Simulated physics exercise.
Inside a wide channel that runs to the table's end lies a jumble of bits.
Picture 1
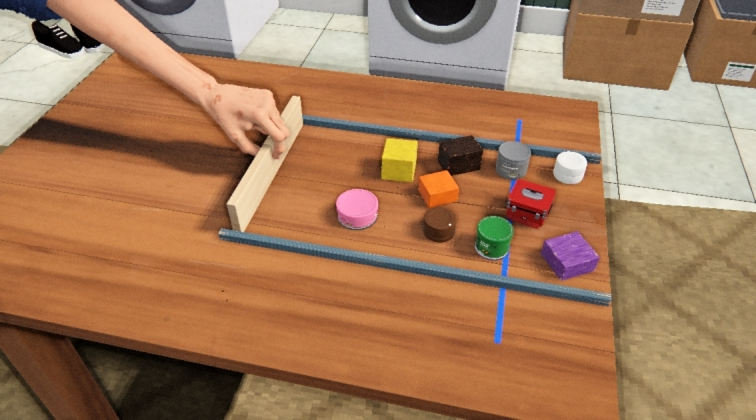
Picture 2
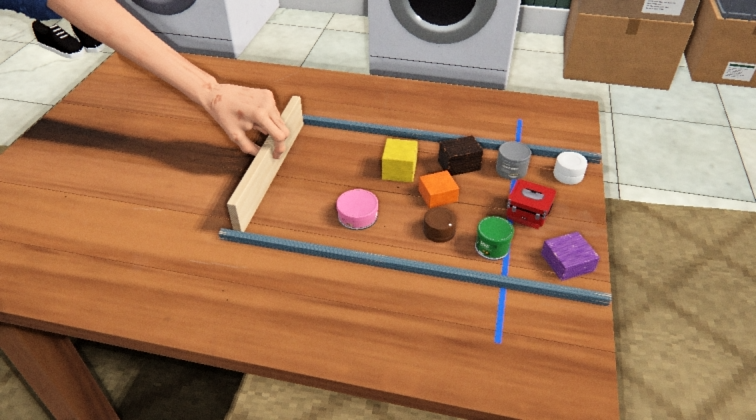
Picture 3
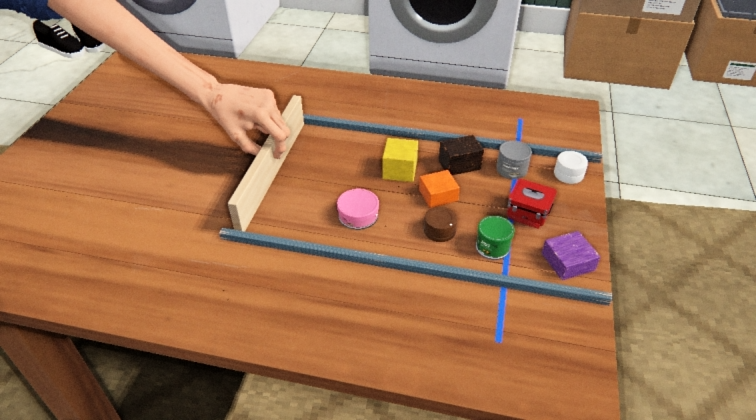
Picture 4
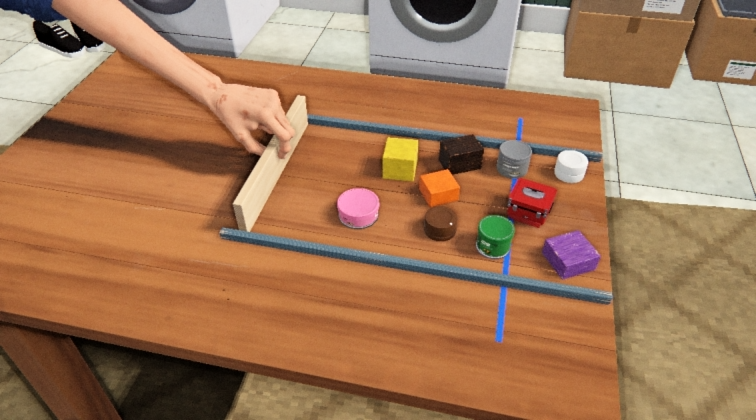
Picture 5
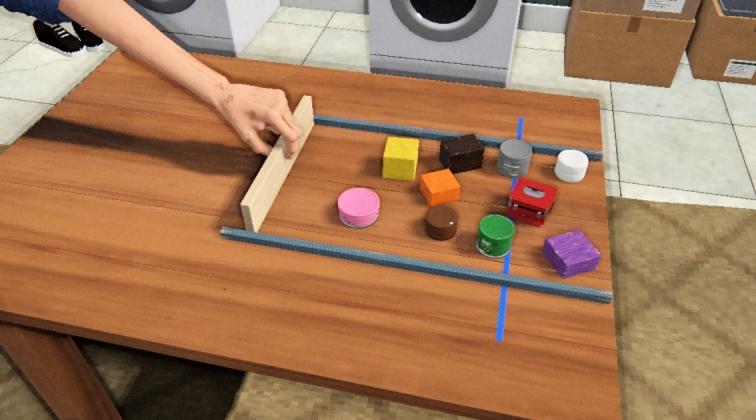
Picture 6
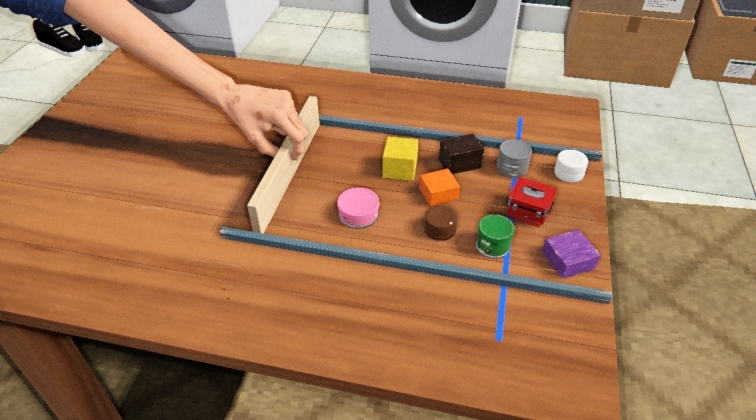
On a wooden table between two metal rails, a hand held a wooden board upright and slid it slightly to the right, while the scattered colourful blocks, tubs and red case stayed still.
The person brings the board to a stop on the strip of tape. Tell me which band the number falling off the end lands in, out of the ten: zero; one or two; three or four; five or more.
No drops.
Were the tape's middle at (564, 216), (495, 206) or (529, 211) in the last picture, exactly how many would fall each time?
5, 0, 1.
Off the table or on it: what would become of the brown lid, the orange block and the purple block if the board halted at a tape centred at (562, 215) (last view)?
In order, the brown lid goes off the edge, then the orange block keeps its spot, then the purple block goes off the edge.
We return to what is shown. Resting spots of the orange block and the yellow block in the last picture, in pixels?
Middles: Around (529, 204) and around (532, 179).
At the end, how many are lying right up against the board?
That makes 4.
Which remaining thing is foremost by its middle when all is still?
Looks like the white lid to me.
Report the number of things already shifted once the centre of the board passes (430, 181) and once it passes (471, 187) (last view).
At the first spot the count is 7, and at the second it is 7.
A little later, none off yet; white lid at rest near (571, 166); purple block at rest near (570, 254); red case at rest near (531, 202).
When it is over, the number that fall off is zero.
